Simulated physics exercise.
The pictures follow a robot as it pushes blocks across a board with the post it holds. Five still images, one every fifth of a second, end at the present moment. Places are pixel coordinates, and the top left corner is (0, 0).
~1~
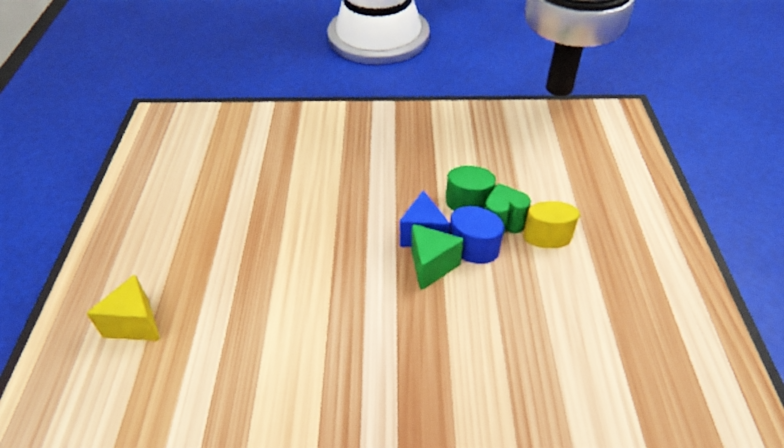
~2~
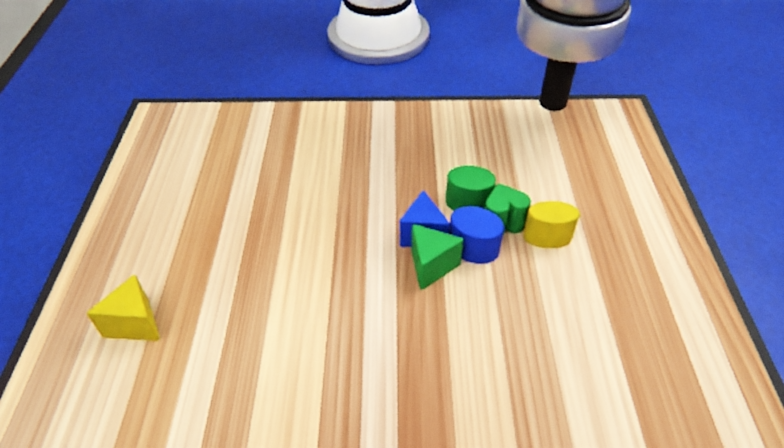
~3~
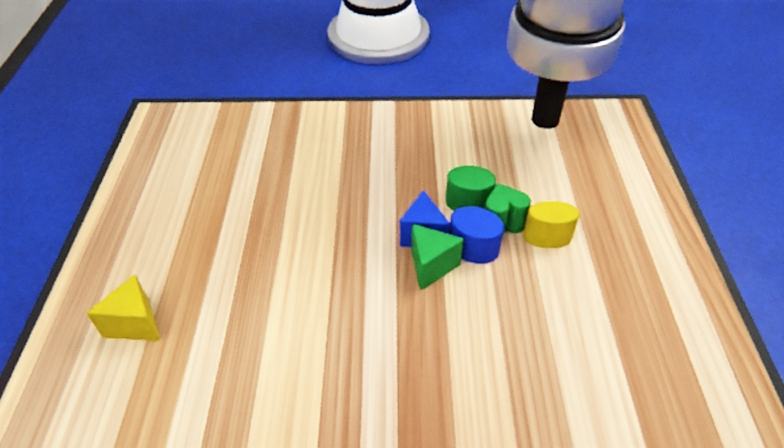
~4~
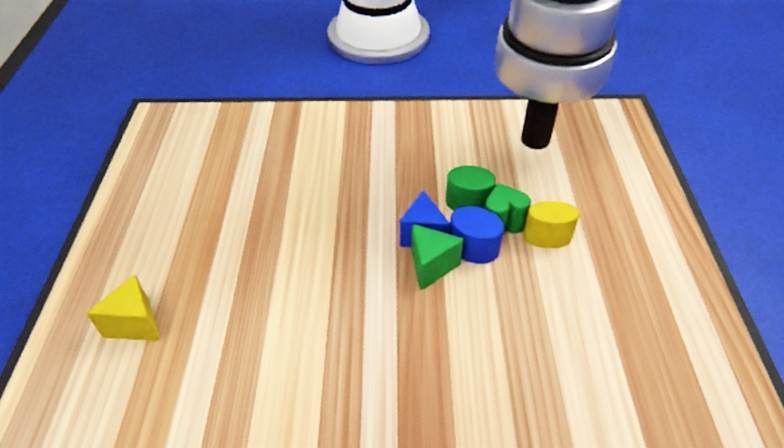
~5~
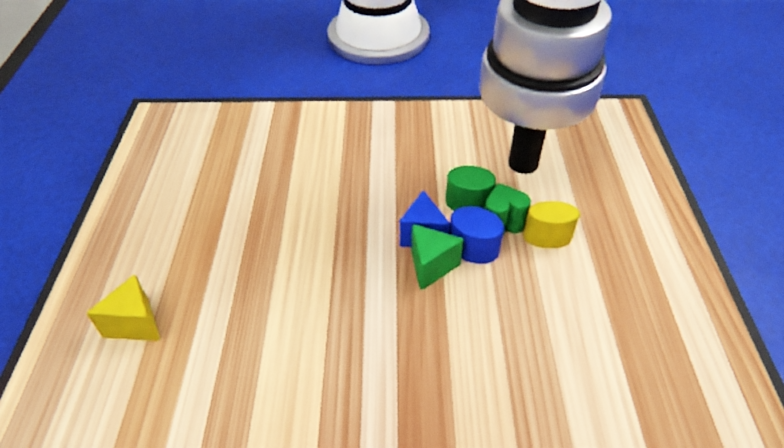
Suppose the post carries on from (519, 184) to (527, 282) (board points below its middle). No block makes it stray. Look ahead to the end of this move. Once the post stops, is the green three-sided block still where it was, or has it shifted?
When the path is over, the green three-sided block has left its spot.
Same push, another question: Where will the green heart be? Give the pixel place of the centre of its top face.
Top centre: (494, 223).
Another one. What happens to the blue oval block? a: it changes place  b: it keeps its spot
Choice a: It changes place.
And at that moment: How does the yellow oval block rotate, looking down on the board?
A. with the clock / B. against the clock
My pick is B.
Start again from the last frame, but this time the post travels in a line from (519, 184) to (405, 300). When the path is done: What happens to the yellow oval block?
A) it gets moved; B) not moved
B - not moved.
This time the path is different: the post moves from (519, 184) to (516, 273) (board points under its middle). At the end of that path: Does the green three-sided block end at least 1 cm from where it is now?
I believe so.
On the path given first. One third of the way, post (525, 194); blue oval block (473, 225); green heart (505, 204).
Two thirds of the way, post (528, 227); green three-sided block (420, 251), turned 15° clockwise; blue oval block (456, 234), turned 15° anticlockwise; green heart (494, 223), turned 70° clockwise; yellow oval block (564, 227), turned 65° anticlockwise.
At the end, post (532, 263); green three-sided block (420, 251), turned 15° clockwise; blue oval block (456, 234), turned 15° anticlockwise; green heart (494, 223), turned 70° clockwise; yellow oval block (565, 229), turned 80° anticlockwise.
